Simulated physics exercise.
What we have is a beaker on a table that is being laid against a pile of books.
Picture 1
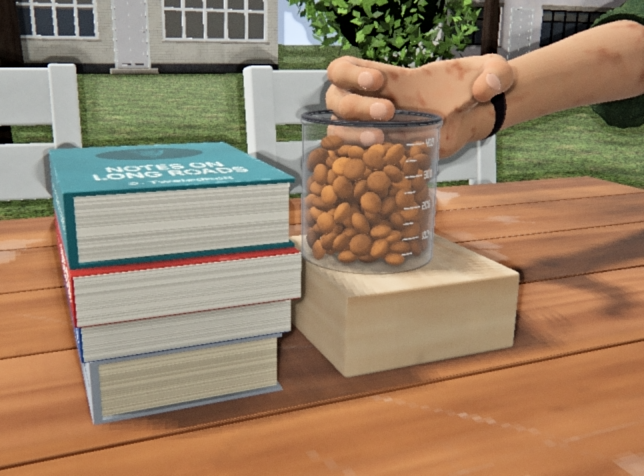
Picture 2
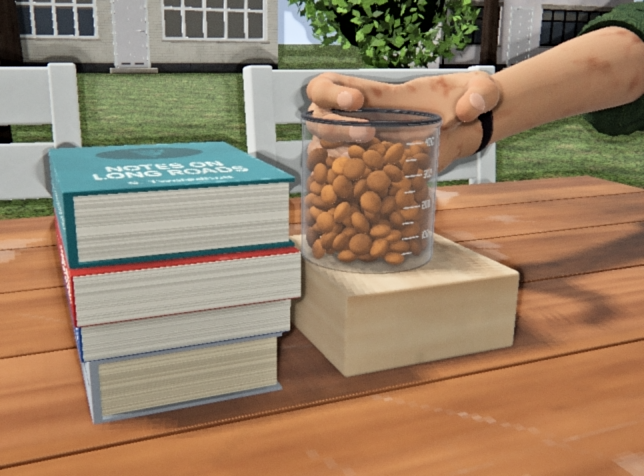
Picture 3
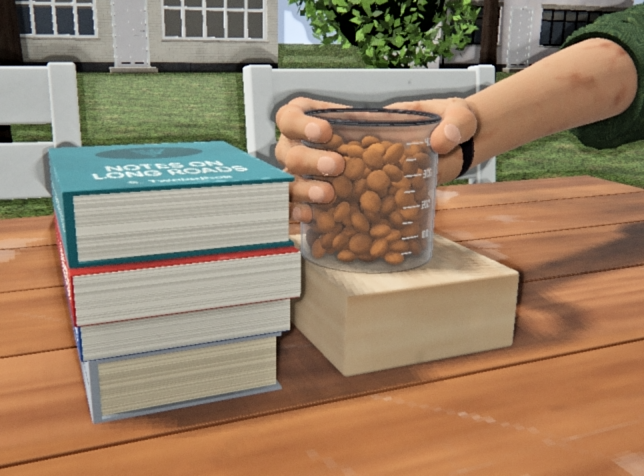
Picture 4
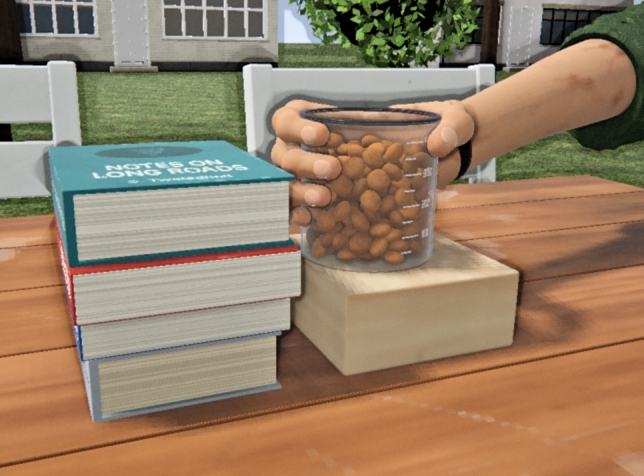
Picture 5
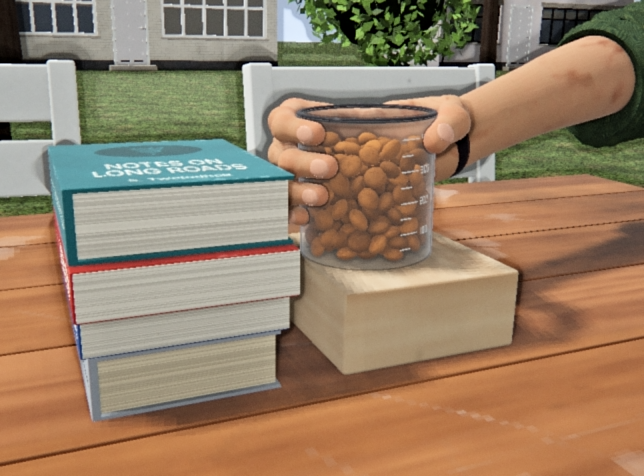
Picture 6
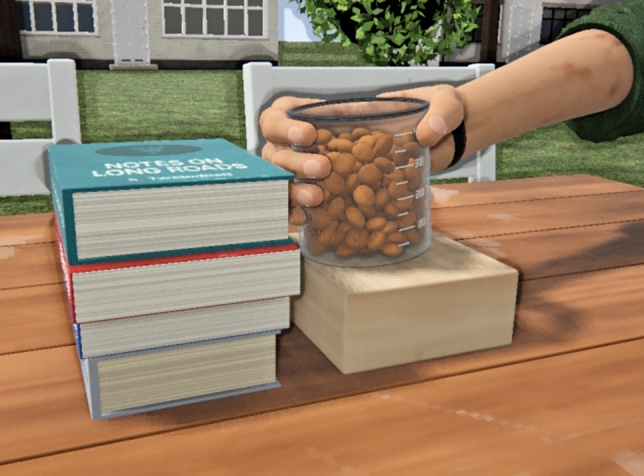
A hand came down from the rim of a clear beaker of brown pieces and gripped it from behind, then tilted it slightly left toward the stack of books beside its wooden block.
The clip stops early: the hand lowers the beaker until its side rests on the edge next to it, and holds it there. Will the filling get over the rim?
What is in the beaker stays inside.
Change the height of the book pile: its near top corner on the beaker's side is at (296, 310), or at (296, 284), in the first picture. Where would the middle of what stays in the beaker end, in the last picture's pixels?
One: (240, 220). Two: (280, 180).
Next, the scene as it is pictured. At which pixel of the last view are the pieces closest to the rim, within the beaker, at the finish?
Roughly at (304, 131).
Then, 0.29 s past the last view, the beaker leans 18°; everything is still inside.
Then, 0.55 s past the last view, the beaker rests on the book pile at 25°; everything is still inside.
Finally, the beaker rests on the book pile at 25°; everything is still inside.
